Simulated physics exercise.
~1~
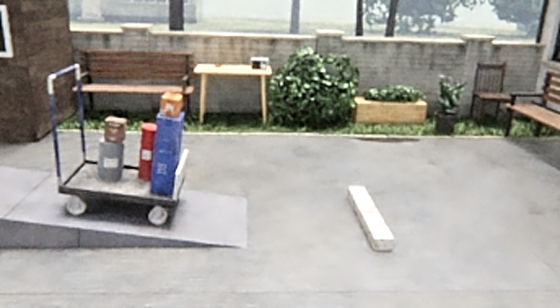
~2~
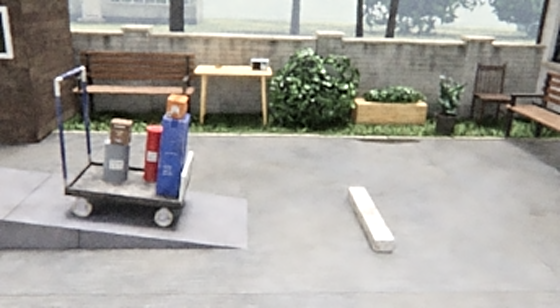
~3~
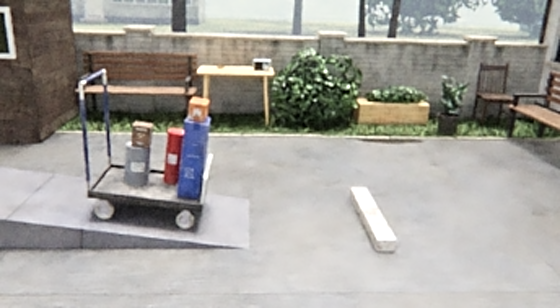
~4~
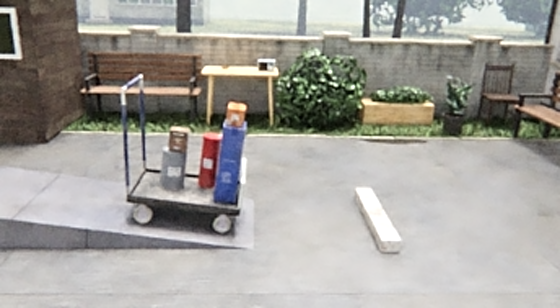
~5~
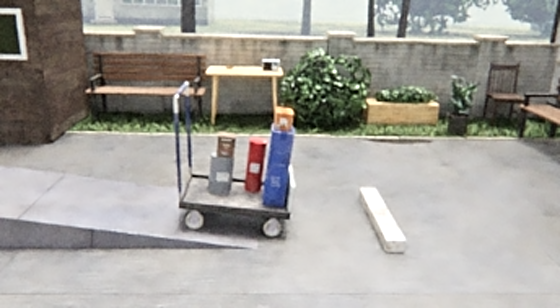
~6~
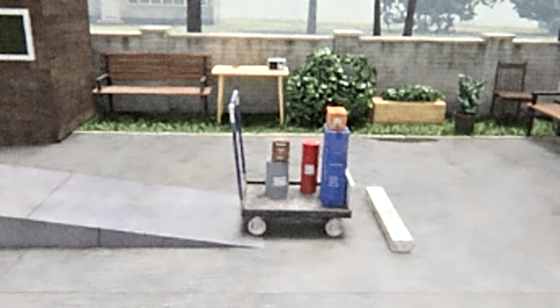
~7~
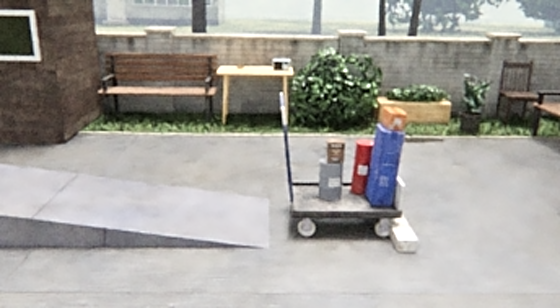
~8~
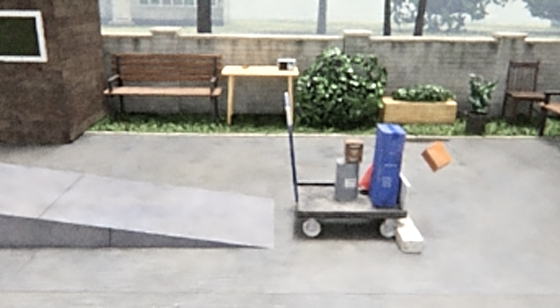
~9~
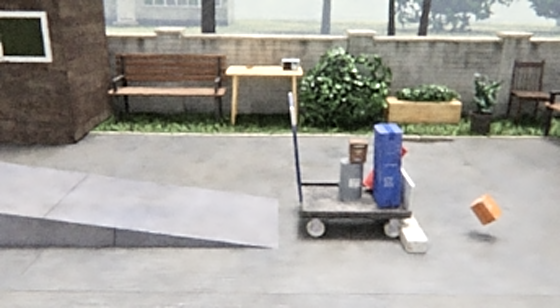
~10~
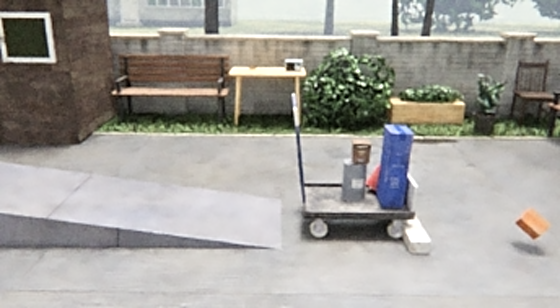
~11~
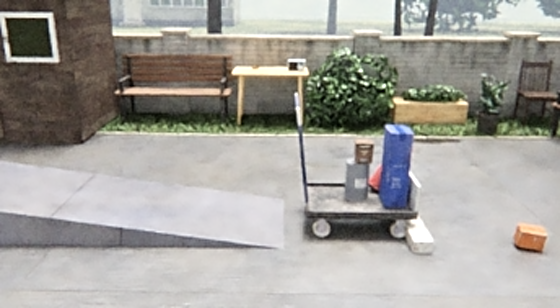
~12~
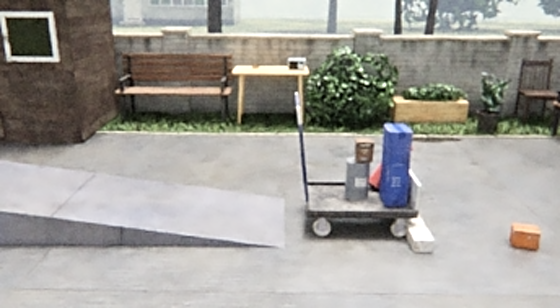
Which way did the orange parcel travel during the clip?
The orange parcel travelled to the right, first riding on the trolley and then flying off past the kerb.
A trolley carrying a few canisters and boxes rolled down a ramp and stopped against a pale kerb, throwing a small orange parcel onto the ground beyond. The red canister ended up leaning, while the blue box, grey canister and brown box stayed upright.
